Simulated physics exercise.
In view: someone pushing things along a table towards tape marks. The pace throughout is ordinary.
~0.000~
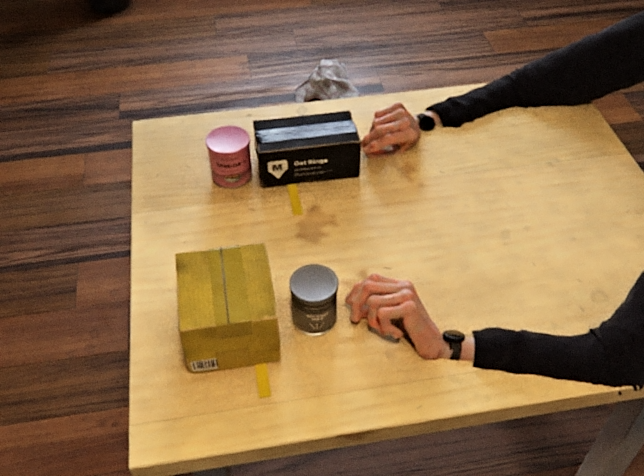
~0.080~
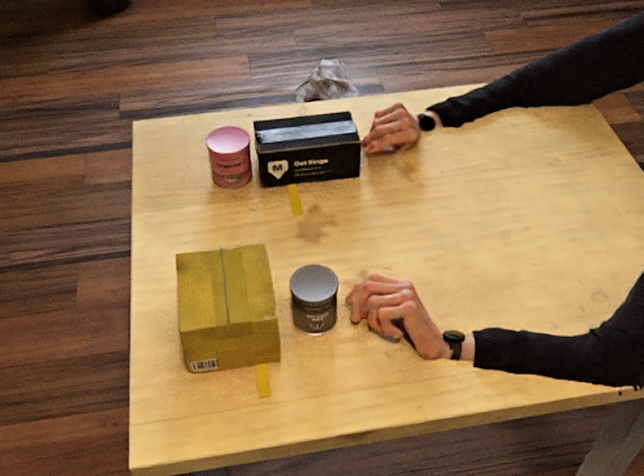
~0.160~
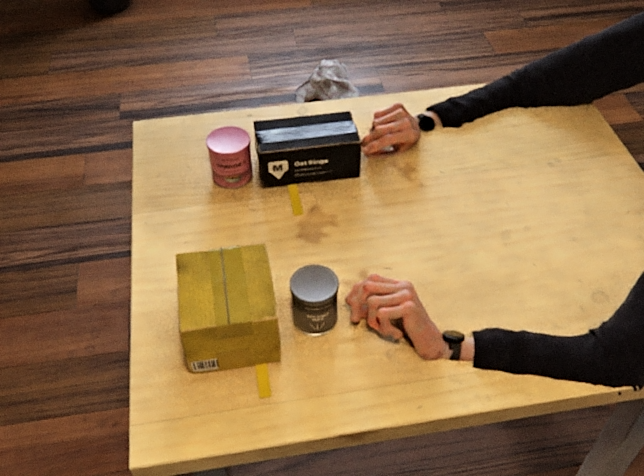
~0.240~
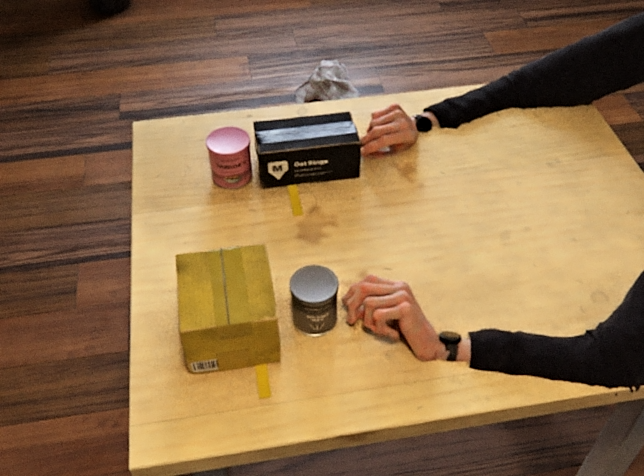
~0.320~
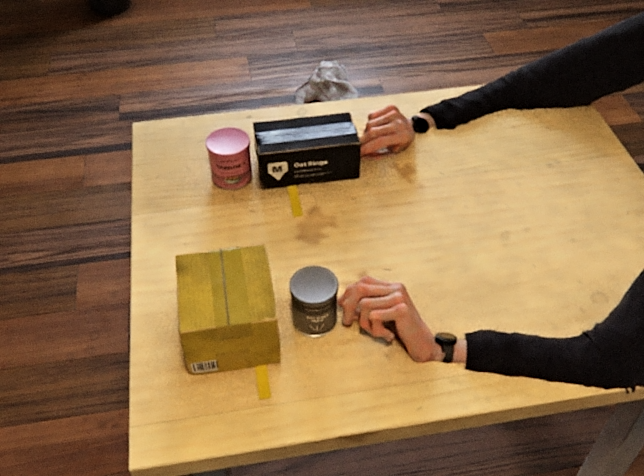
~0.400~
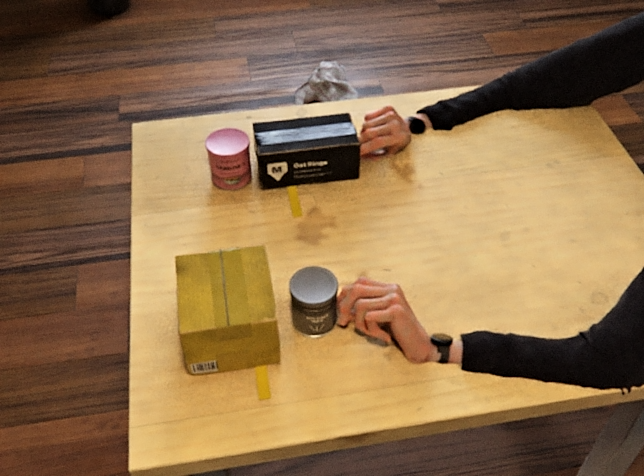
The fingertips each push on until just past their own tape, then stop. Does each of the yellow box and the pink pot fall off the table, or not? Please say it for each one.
In order: The yellow box will not come down off the table; the pink pot will not come down off the table.
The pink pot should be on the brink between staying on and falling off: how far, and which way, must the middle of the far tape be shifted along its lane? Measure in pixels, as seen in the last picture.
Go left by close to 32 pixels and it flips.
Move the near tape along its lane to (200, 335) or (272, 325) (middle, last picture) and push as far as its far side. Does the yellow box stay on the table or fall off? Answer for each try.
Try one: It is lost over the side; try two: It never leaves the tabletop.
By 1.16 s, yellow box shifted a little near (208, 312); pink pot shifted a little near (205, 162).
By 1.74 s, yellow box shifted a little near (177, 317); pink pot shifted about its own width near (181, 165).
When it is over (2.9 s), the yellow box remains on top, near (150, 320); the pink pot remains on top, near (159, 168).
